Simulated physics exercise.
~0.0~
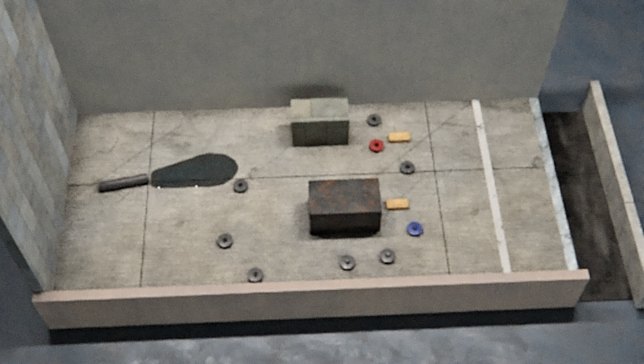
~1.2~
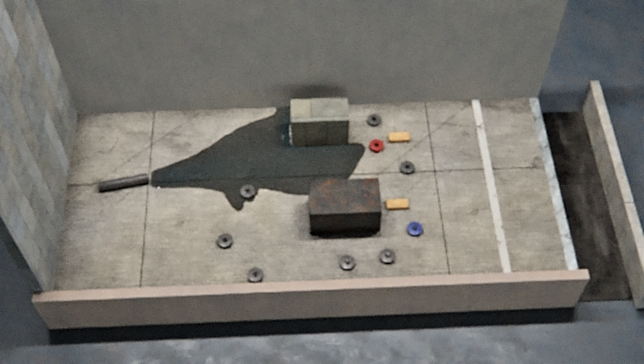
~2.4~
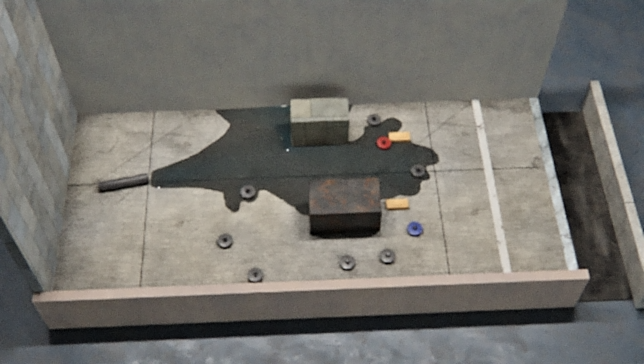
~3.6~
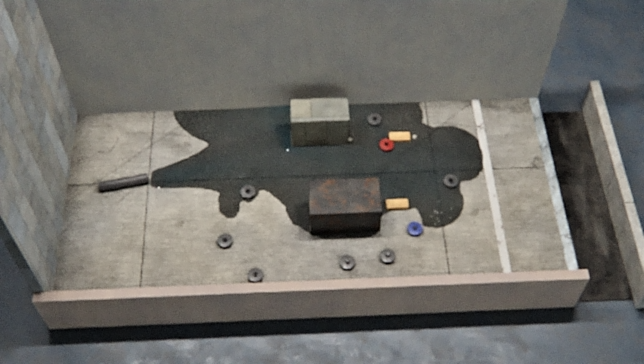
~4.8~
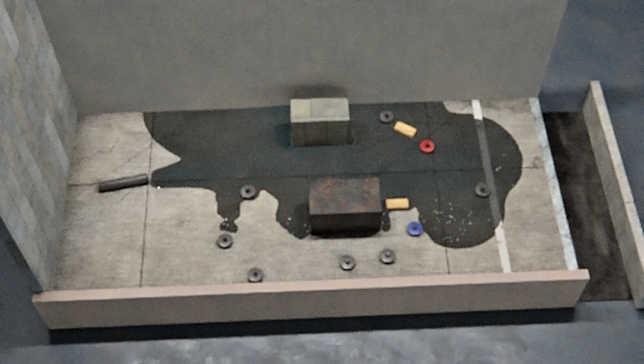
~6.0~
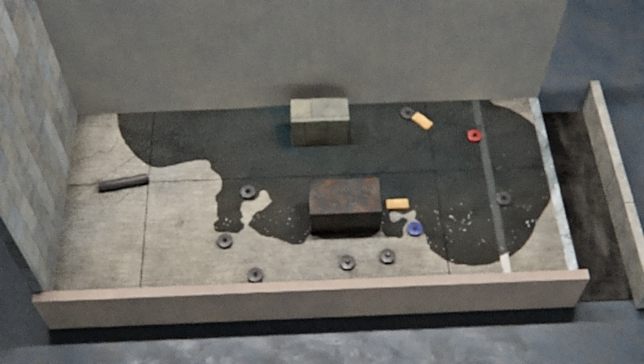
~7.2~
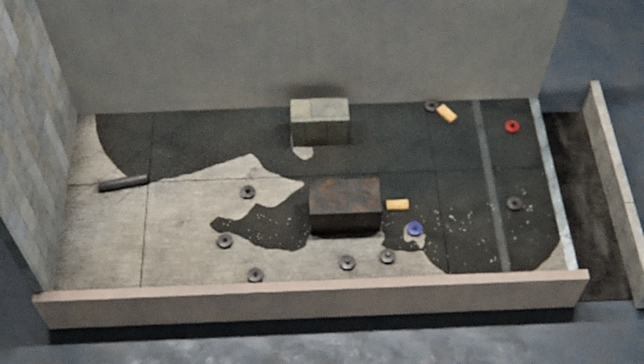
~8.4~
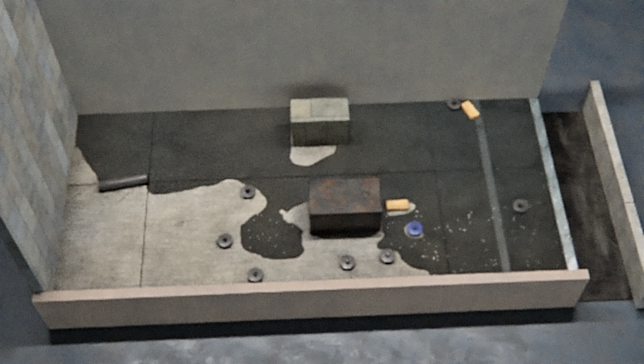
Dark water spread from a pipe end across the pale floor, flowing around two blocks and carrying the red lid rightward over the painted stripe and out of sight, while a few other pieces drifted after it and the blue lid stayed put.
